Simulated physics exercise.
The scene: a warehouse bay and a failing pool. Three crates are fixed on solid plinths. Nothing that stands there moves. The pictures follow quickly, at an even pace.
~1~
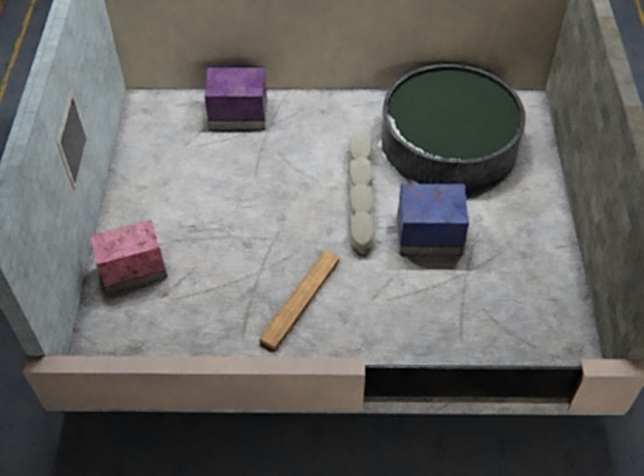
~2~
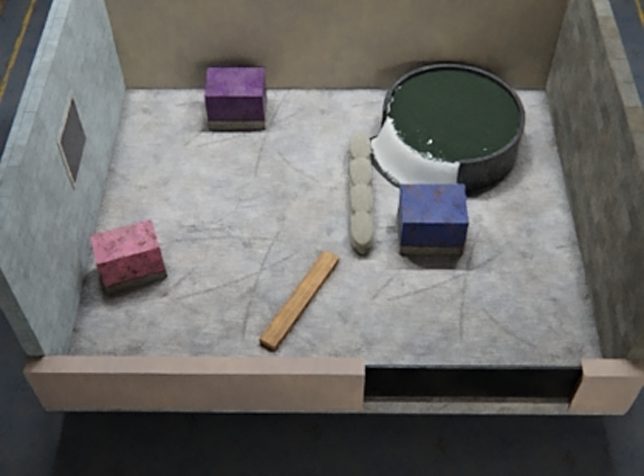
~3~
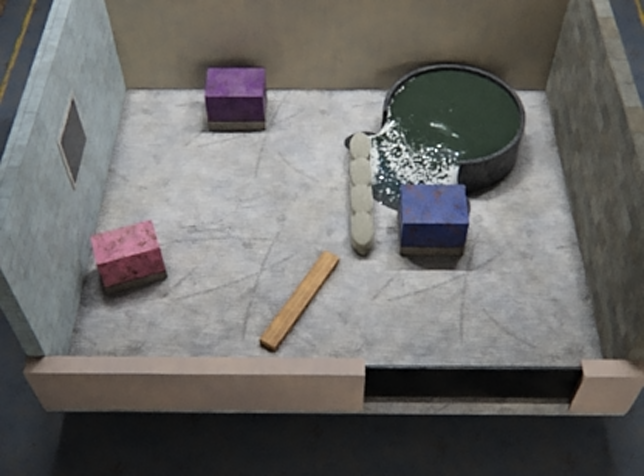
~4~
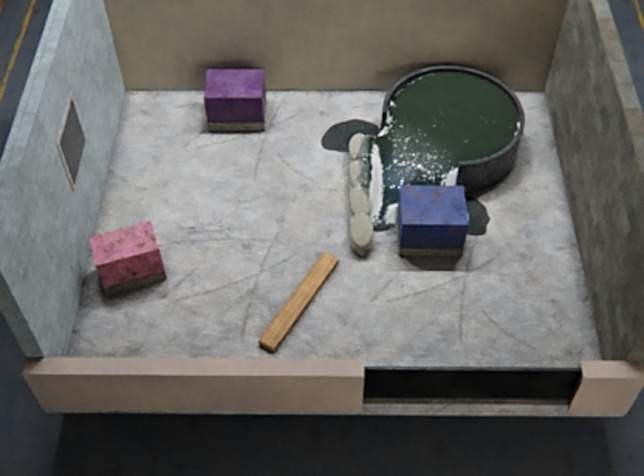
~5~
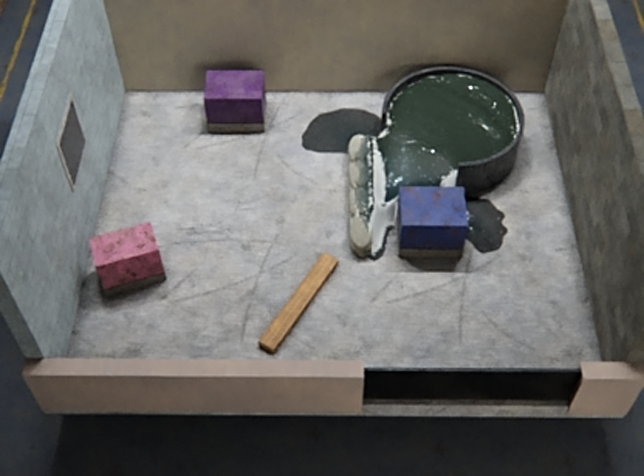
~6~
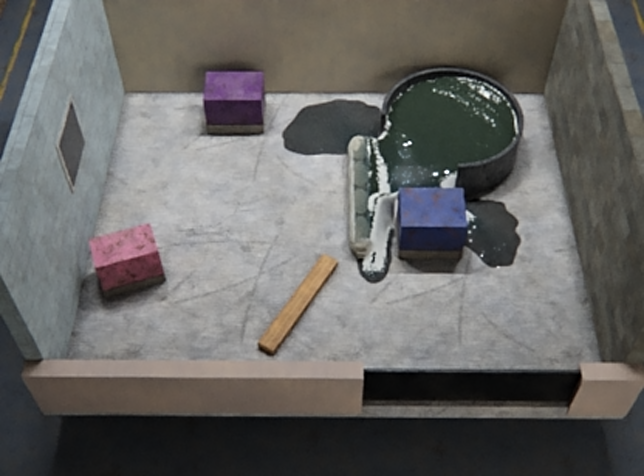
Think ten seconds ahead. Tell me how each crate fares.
One by one: The pink crate escapes dry; the purple crate escapes dry; the blue crate is wetted.
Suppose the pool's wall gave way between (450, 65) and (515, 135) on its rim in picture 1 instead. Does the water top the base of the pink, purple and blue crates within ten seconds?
The pink crate keeps dry; the purple crate escapes it; the blue crate is safe.
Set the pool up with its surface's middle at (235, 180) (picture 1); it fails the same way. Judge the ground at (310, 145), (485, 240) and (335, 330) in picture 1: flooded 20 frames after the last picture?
One after the other: Not flooded, dry, covered.
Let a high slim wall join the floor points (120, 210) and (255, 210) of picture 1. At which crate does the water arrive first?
The blue one.
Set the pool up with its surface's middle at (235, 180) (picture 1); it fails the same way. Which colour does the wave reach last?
I say the one in blue.
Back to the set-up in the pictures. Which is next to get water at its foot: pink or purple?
I say the purple-painted one.
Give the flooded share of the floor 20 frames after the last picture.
Some 55 per cent.
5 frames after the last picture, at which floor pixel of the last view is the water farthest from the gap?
Close to (360, 389).
A moment on, water covers 30 % of the floor; the pink crate not reached, the purple crate water round its plinth, the blue crate water round its plinth.
Next, water covers 50 % of the floor; the pink crate not reached, the purple crate water round its plinth, the blue crate water round its plinth.
Then, water covers 55 % of the floor; the pink crate water round its plinth, the purple crate water round its plinth, the blue crate water round its plinth.
Later, water covers 80 % of the floor; the pink crate water round its plinth, the purple crate water round its plinth, the blue crate water round its plinth.
In the end, water covers 95 % of the floor; the pink crate stayed above the water, the purple crate stayed above the water, the blue crate was topped.
